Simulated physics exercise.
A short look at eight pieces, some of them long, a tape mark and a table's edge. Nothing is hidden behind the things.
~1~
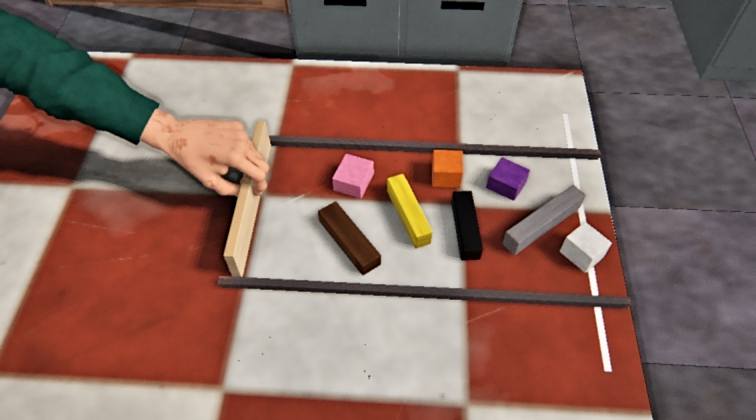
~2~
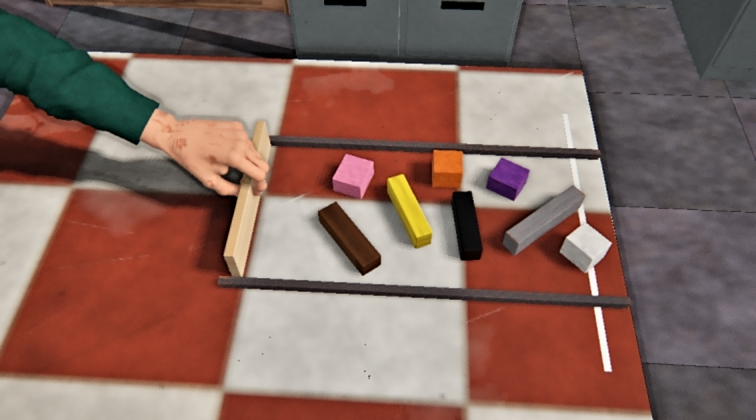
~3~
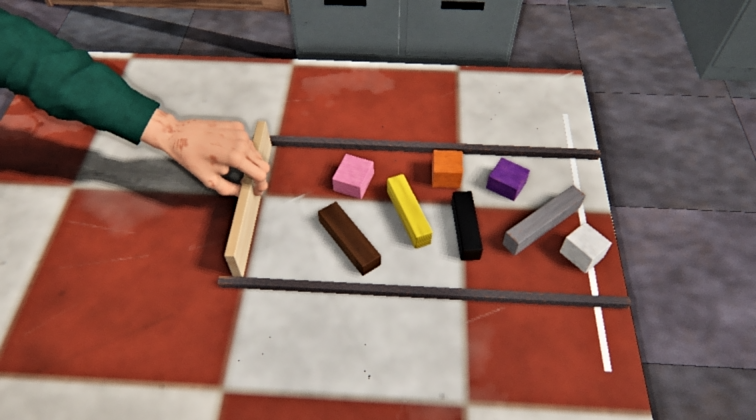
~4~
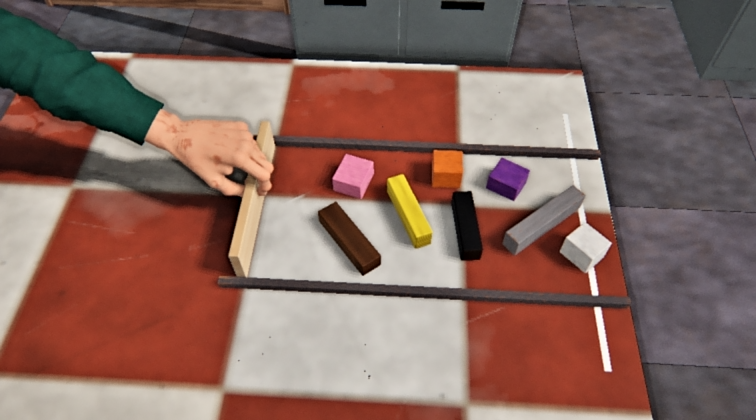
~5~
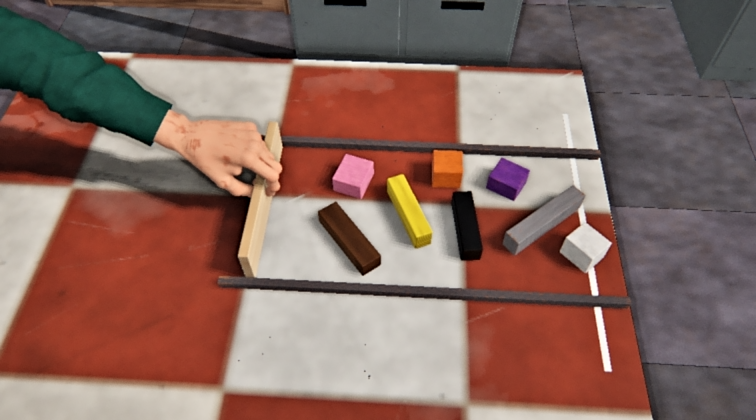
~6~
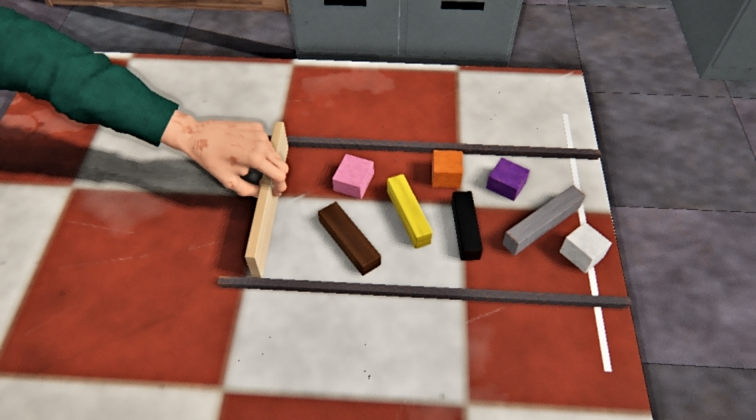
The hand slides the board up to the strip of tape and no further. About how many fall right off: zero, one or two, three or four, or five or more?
Here the number that fall off is five or more.
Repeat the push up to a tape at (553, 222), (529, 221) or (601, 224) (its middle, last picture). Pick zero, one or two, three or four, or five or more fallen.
Taking them in turn, either three or four; one or two; 5 or more.
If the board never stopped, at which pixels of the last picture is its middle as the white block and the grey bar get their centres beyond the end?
At (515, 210) for the white block; at (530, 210) for the grey bar.
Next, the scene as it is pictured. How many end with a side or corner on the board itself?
The number is 2.
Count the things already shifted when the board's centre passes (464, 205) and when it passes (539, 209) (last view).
The counts are 7 and 8.
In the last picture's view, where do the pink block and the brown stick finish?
About (595, 185), and the other about (603, 254).
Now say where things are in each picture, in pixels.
In the first frame, white block (585, 247); grey bar (545, 219); purple block (508, 179); board (250, 195); tape (583, 223).
In the second frame, grey bar (544, 220); board (250, 195).
In the third frame, purple block (508, 179); pink block (353, 176).
In the fourth frame, white block (585, 248); brown stick (349, 238).
In the fifth frame, grey bar (544, 220); yellow stick (409, 211).
In the sixth frame, white block (585, 248); grey bar (544, 220); purple block (508, 179); board (269, 196); tape (583, 223).
Soon after, none off yet; white block at rest near (585, 248); grey bar at rest near (544, 220); purple block at rest near (508, 179).
By the end, the number that fall off is five or more; fallen, yellow stick, orange block, black stick, purple block, grey bar and white block.
